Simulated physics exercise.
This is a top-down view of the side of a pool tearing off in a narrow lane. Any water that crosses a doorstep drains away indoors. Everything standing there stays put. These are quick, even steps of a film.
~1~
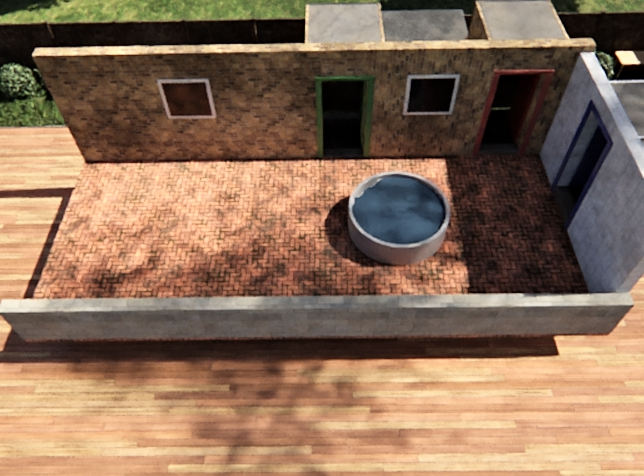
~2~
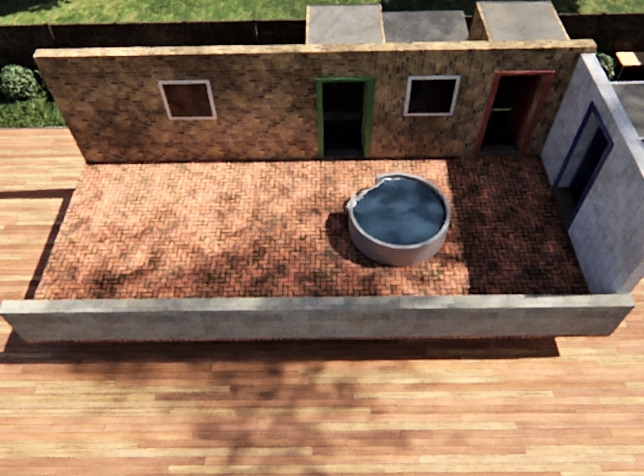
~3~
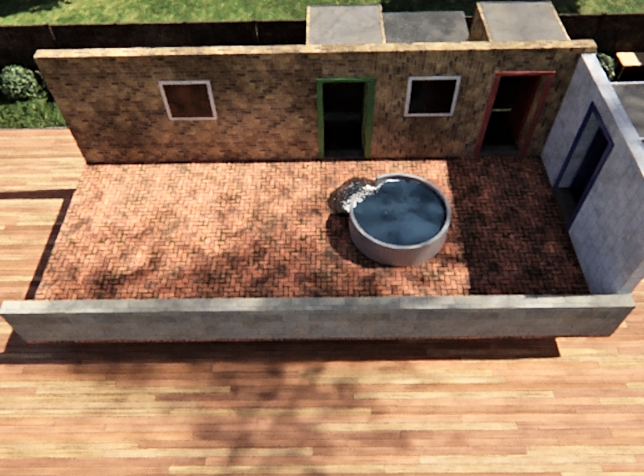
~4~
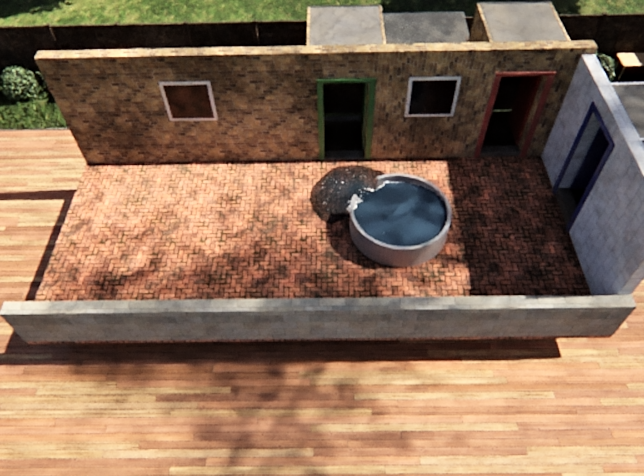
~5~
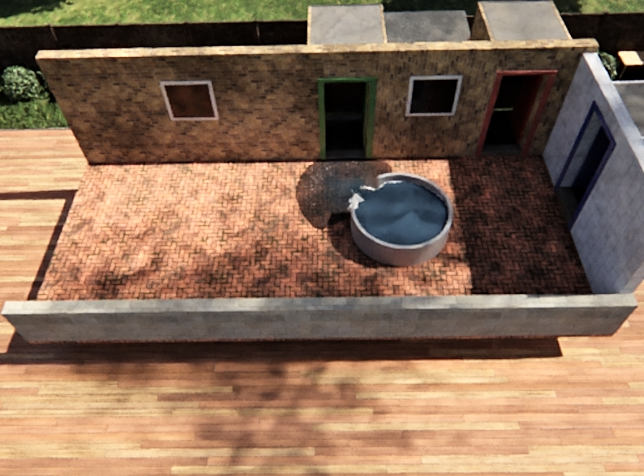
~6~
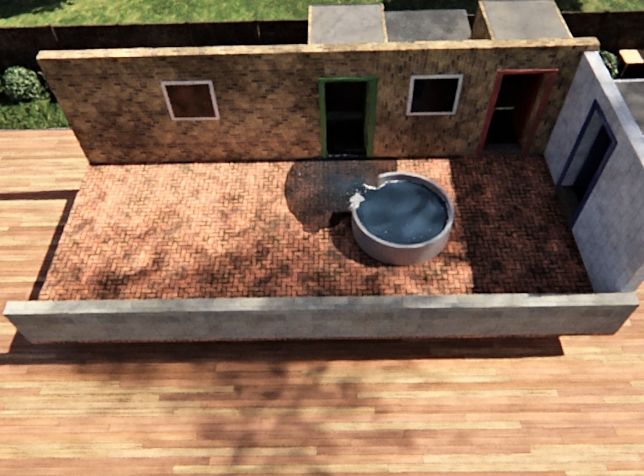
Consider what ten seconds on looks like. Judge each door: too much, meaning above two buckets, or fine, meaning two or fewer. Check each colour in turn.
Blue door: Fine, green door: Too much, red door: Fine.
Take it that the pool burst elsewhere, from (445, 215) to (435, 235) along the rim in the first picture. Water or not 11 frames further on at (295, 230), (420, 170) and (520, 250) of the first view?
Point by point: Unwetted; unwetted; soaked.
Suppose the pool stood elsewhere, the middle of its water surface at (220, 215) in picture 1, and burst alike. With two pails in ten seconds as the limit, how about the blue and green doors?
Blue: Falls short; green: Falls short.
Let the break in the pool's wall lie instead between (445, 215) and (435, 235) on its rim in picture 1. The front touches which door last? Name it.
I'd say the door marked green.
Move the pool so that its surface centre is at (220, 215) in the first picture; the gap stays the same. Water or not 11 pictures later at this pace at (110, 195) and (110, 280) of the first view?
I'd say swamped for the first and still dry for the second.
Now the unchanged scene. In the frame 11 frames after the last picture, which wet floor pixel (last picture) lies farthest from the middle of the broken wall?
Front's tip: Near (146, 166).
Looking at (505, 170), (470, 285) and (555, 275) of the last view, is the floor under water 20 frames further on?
Result, in order: Unflooded / unflooded / unflooded.
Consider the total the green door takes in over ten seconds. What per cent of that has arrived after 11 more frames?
Some 40 in a hundred.
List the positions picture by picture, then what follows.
The pool at (399, 210) is whole and still, in the first frame.
The front is at a hidden place, out from the gap on the pool's far side, in the second frame.
The front is at (351, 182), out from the gap on the pool's far side, in the third frame.
The front is at (337, 171), out from the gap on the pool's far side, in the fourth frame.
Water pours out on the pool's far side and has run to (327, 159), in the fifth frame.
The front is at (302, 159), out from the gap on the pool's far side, in the sixth frame.
A moment on, water covers 15 % of the floor; the blue door not reached, the green door over two buckets in, the red door not reached.
Next, water covers 20 % of the floor; the blue door not reached, the green door far over two buckets in, the red door not reached.
Then, water covers 25 % of the floor; the blue door not reached, the green door far over two buckets in, the red door not reached.
Later, water covers 35 % of the floor; the blue door not reached, the green door far over two buckets in, the red door not reached.
In the end, water covers 35 % of the floor; the blue door not reached, the green door far over two buckets in, the red door not reached.
